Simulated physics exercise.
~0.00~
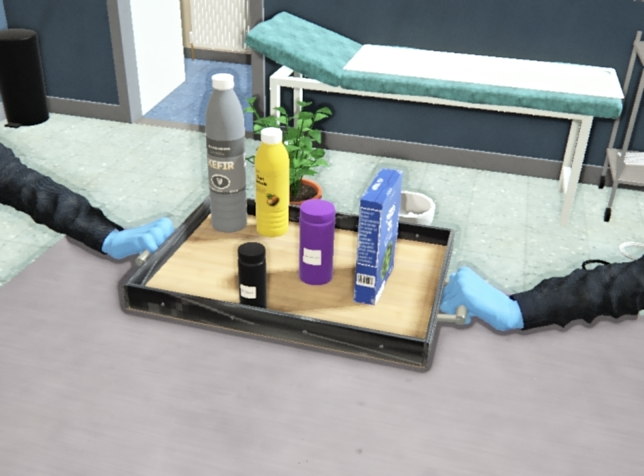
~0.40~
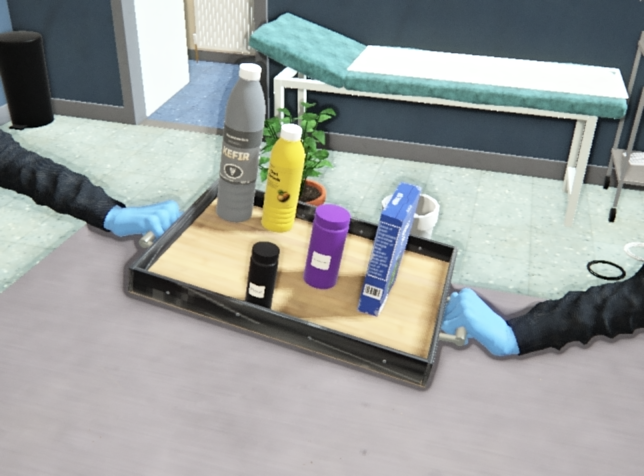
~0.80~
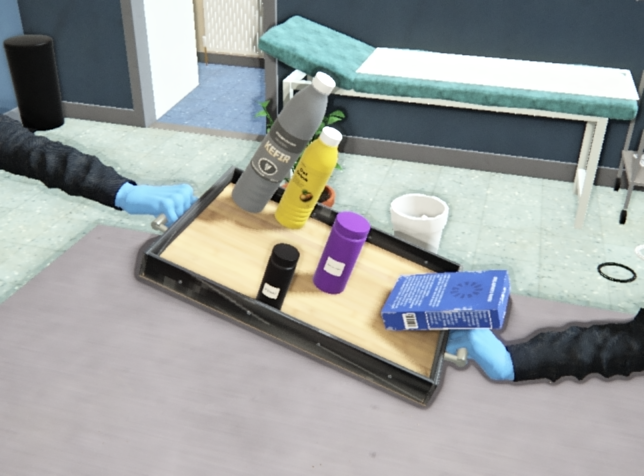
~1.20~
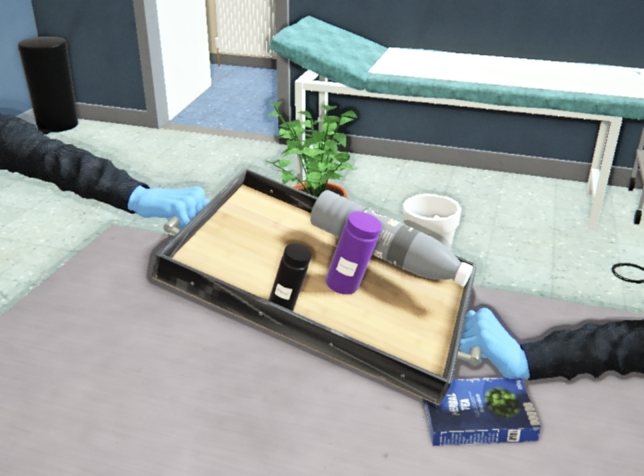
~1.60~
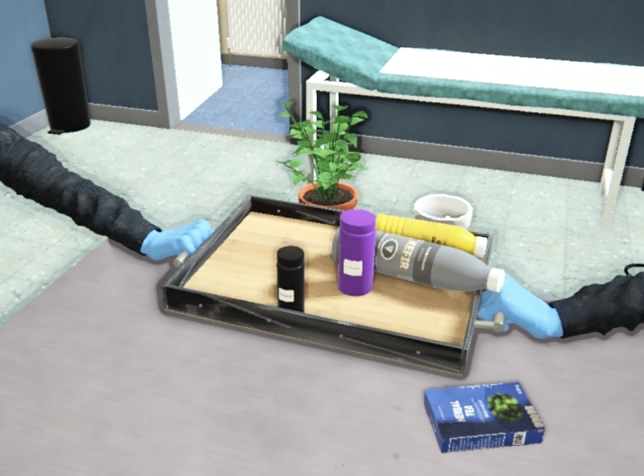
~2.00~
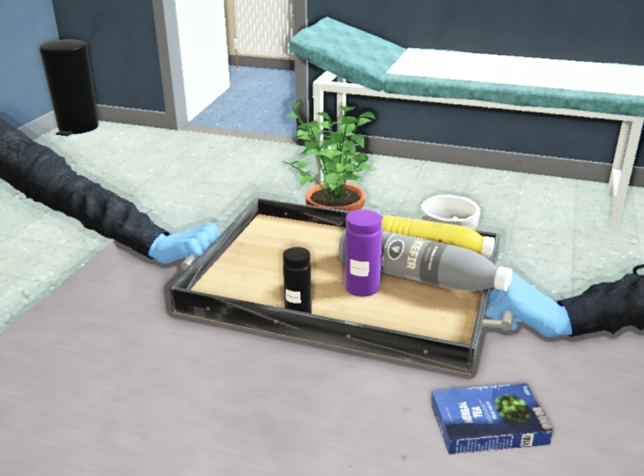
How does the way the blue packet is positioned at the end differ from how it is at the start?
At the start the blue packet stands upright on the tray, but by the end it is lying on its side on the table in front of the tray.
